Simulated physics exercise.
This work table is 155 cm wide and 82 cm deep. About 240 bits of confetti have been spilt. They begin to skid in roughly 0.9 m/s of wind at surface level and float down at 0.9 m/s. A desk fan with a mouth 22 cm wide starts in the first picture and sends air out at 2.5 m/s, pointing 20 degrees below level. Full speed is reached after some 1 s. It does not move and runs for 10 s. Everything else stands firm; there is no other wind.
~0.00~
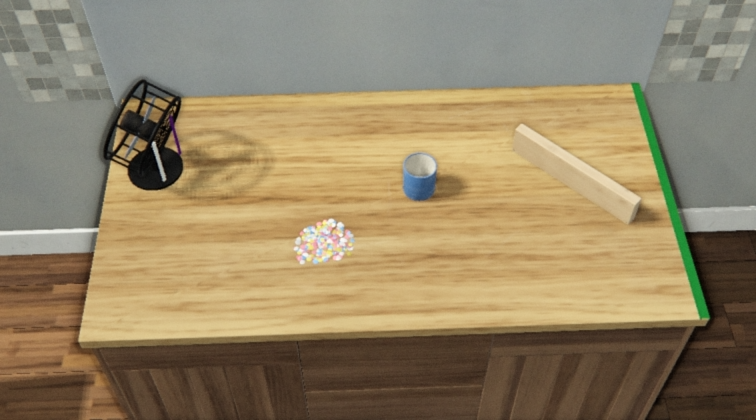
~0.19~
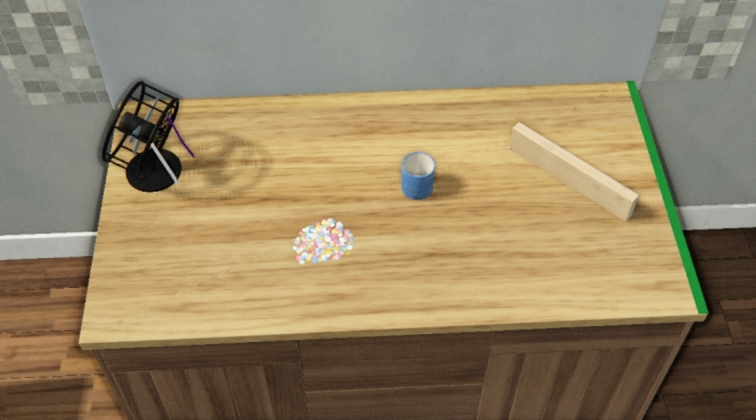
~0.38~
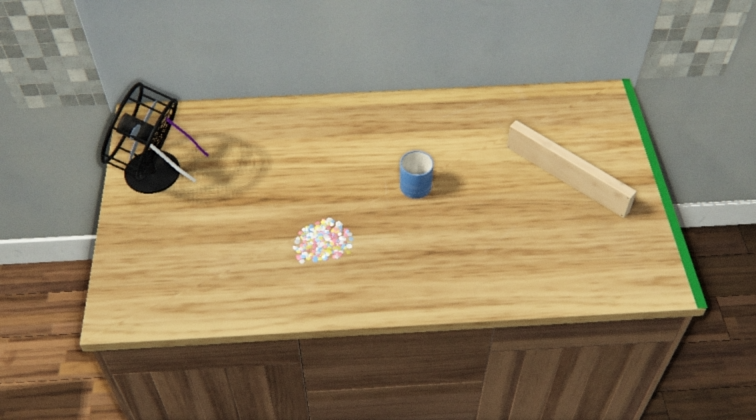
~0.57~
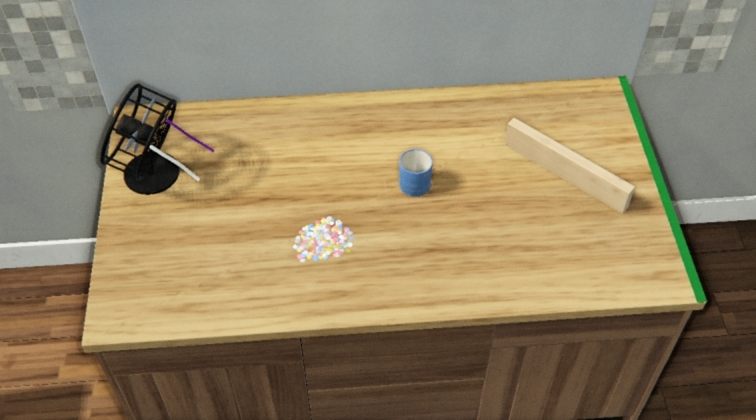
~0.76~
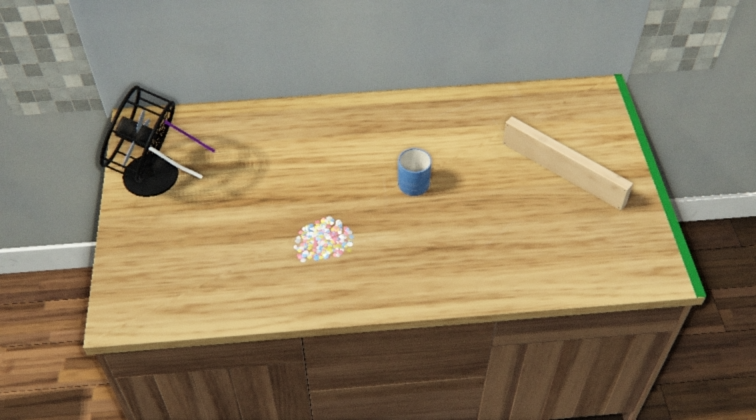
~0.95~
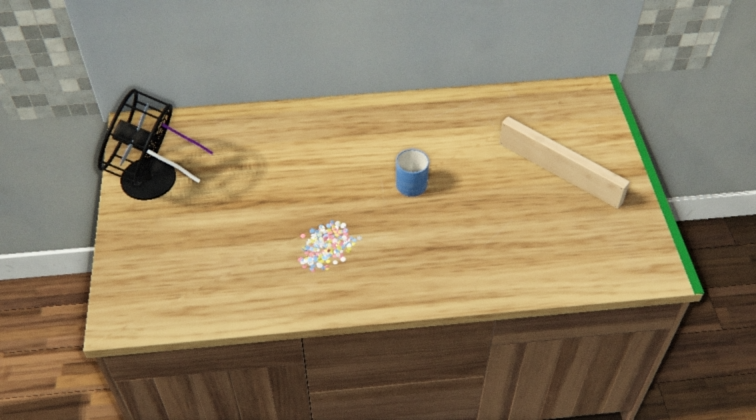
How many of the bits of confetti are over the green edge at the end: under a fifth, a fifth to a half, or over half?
Of the bits of confetti, under a fifth end over the green edge.
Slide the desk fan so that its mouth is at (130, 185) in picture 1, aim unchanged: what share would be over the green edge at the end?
In that case some 60 per cent.
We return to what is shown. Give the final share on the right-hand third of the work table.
About 0 %.
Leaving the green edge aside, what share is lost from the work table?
About 100 %.
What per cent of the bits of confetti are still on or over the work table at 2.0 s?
About 0 %.
After 2.0 s, 0 % are on the move or not yet settled, 0 % are over the green edge.
After 3.2 s, 0 % are on the move or not yet settled, 0 % are over the green edge.
After 5.5 s, 0 % are on the move or not yet settled, 0 % are over the green edge.
After 10.0 s, at the end, 0 % are over the green edge.
